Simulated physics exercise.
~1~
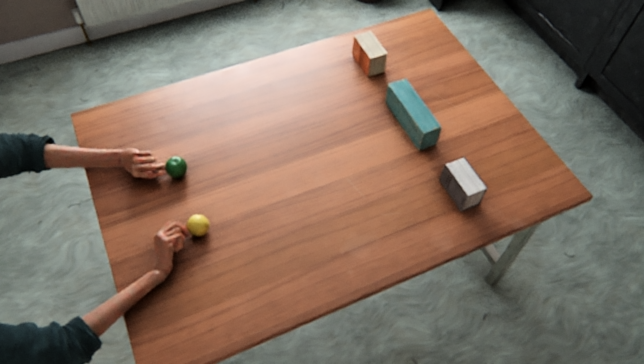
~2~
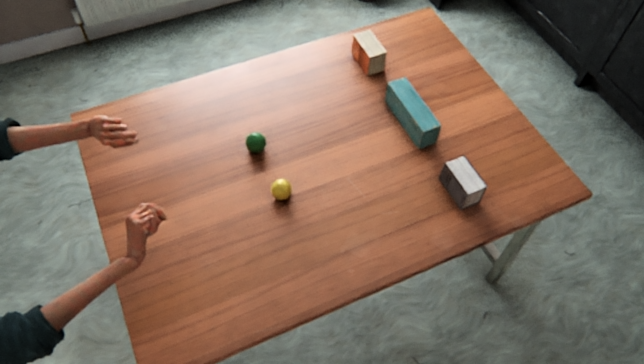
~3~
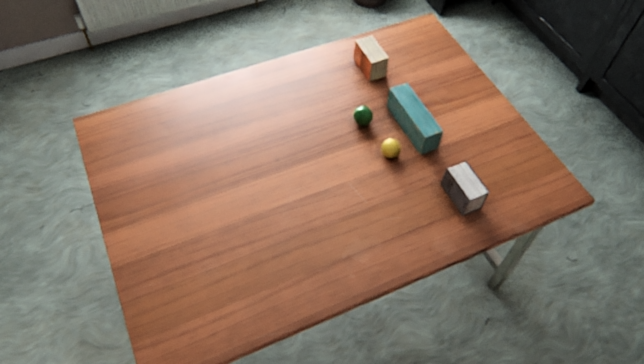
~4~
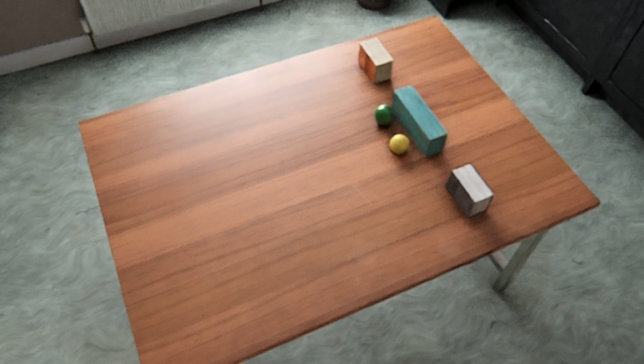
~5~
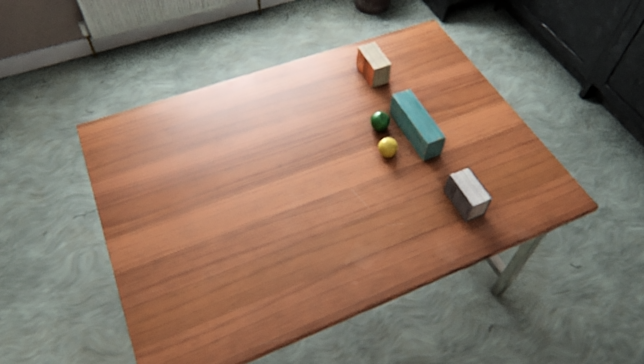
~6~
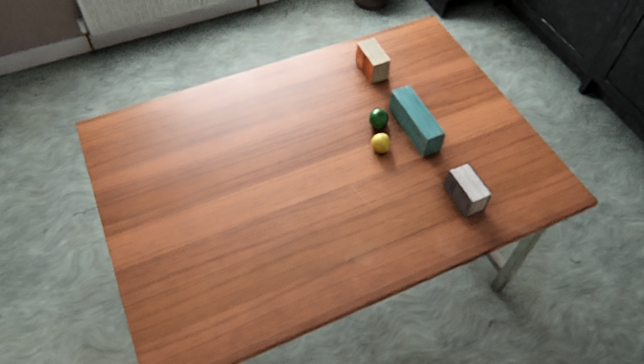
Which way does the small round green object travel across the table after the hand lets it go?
It rolls to the right, away from the hand and towards the blocks.
